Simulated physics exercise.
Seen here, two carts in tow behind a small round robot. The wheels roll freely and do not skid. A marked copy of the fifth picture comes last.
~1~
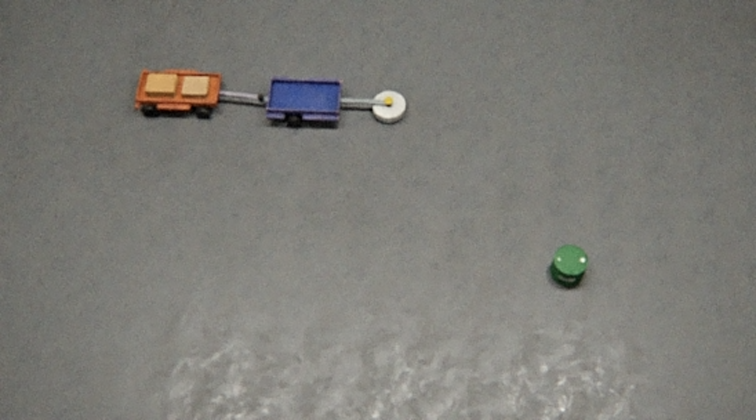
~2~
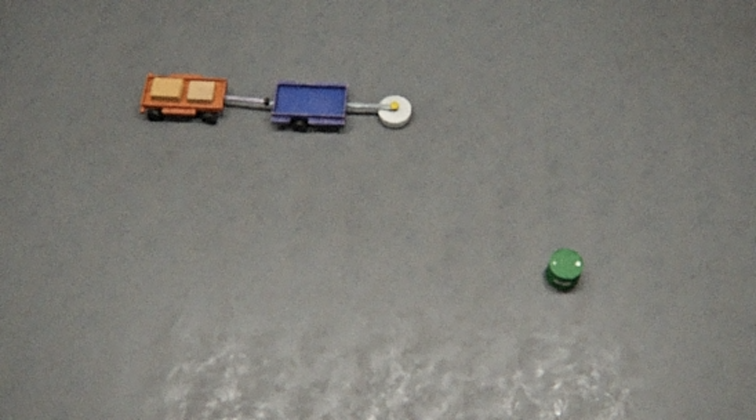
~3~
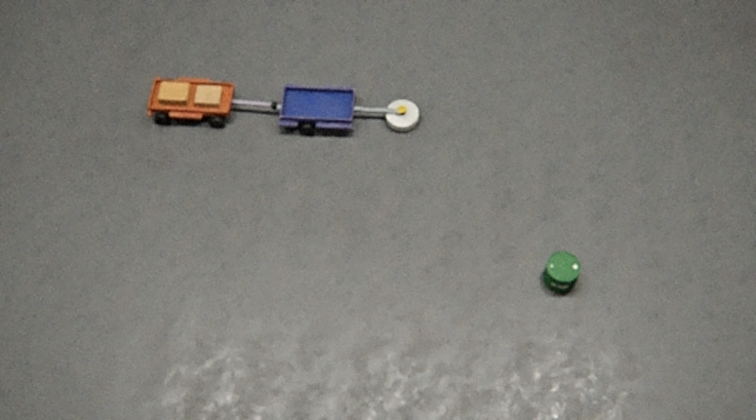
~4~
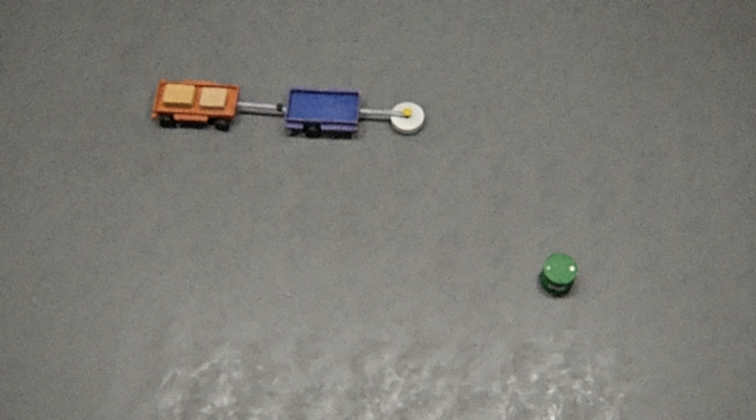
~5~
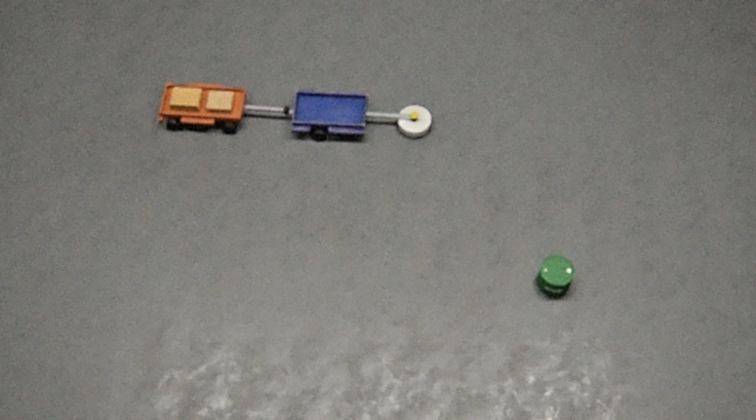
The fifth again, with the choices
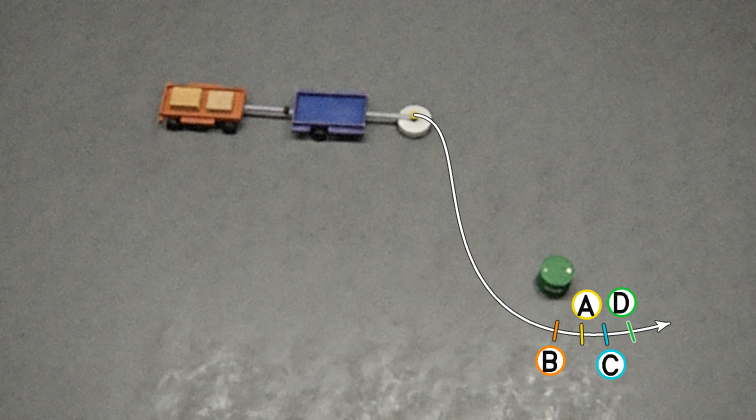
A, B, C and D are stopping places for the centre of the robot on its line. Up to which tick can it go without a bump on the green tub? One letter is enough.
At B, and not beyond.
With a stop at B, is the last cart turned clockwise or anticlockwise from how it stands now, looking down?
For that mark, clockwise.
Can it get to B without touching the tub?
Yes.
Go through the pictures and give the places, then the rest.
Green tub (567, 272); robot (389, 106); blue cart (305, 98), in the first frame.
Robot (395, 110); blue cart (310, 102); orange cart (184, 93); green tub (563, 275), in the second frame.
Robot (402, 114); blue cart (318, 106); orange cart (191, 97); green tub (560, 278), in the third frame.
Robot (407, 117); blue cart (323, 108); orange cart (196, 100); green tub (557, 280), in the fourth frame.
Robot (415, 120); blue cart (330, 111); orange cart (203, 103); green tub (554, 282), in the fifth frame.
On the marked copy, A at (582, 334); B at (556, 331); C at (606, 334); D at (631, 332); the route from (415, 115) via (478, 272) to (669, 323).
Following B. Soon after the start, robot (452, 192), last cart (275, 105).
Later, robot (480, 282), last cart (350, 126).
In the end, robot (554, 335), last cart (402, 171); nothing has been touched.
As for the rest, A is too far, the tub has been hit; C is too far, the tub has been hit; D is too far, the tub has been hit.
